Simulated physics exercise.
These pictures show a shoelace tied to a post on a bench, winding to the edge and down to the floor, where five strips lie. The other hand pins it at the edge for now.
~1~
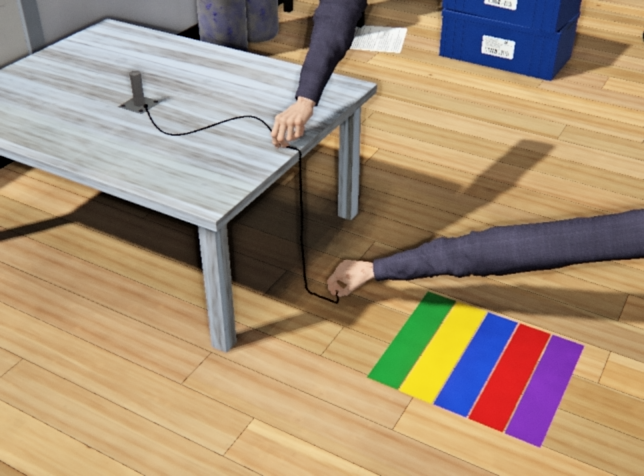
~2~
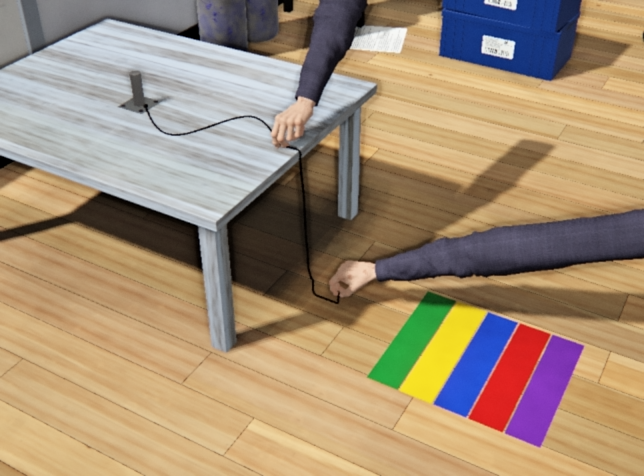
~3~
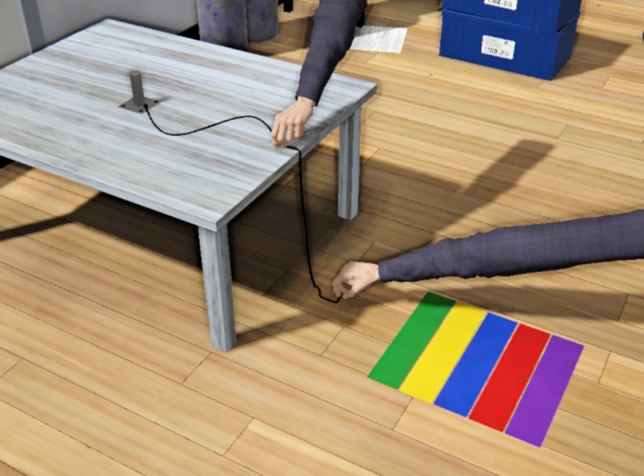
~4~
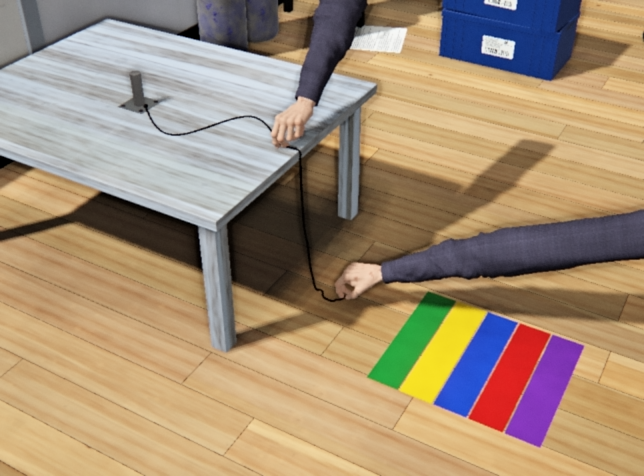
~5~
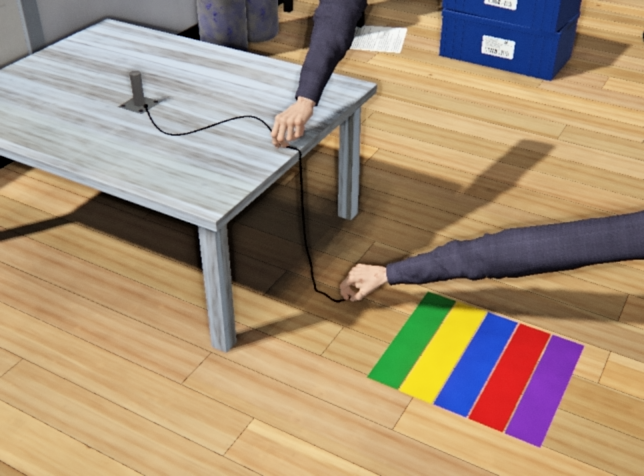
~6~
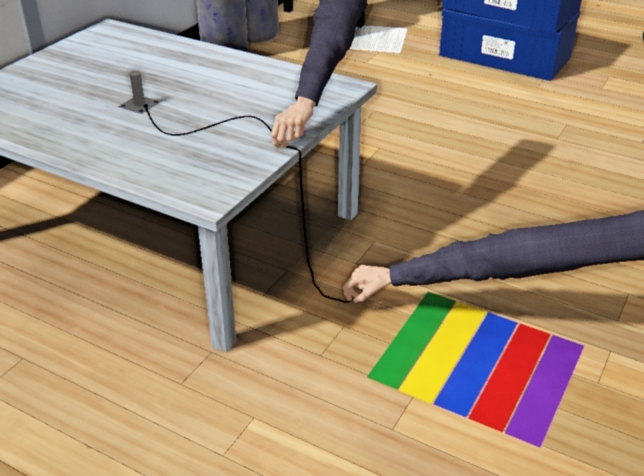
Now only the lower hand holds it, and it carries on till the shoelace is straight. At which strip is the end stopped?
The red one.
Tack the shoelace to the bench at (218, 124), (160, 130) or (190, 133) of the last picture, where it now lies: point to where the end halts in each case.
The places are (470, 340), (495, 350) and (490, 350).
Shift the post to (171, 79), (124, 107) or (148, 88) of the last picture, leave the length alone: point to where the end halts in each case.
About (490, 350), (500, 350) and (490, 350).
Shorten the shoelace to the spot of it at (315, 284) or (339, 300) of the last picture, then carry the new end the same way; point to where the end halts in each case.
The places are (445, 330) and (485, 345).
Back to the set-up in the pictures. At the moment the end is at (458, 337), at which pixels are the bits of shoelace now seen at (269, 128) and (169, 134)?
About (302, 157), and the other about (201, 122).
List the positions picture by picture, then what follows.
The first picture shows end (337, 293); green (394, 366); yellow (426, 379); blue (460, 392); red (495, 406); purple (531, 420).
The second picture shows end (339, 294); shoelace through (152, 121) (203, 129) (263, 122) (299, 153) (305, 220) (310, 275).
The third picture shows end (342, 295).
The fourth picture shows end (345, 296); shoelace through (152, 121) (203, 129) (263, 122) (299, 153) (303, 219) (312, 276).
The fifth picture shows end (349, 298).
The sixth picture shows end (353, 299); shoelace through (152, 121) (203, 129) (263, 122) (299, 153) (304, 219) (313, 276).
Soon after, end near (458, 337); over yellow.
After that, end near (491, 349); over blue.
At the stop, end near (512, 357); over red. It halts on the red strip.
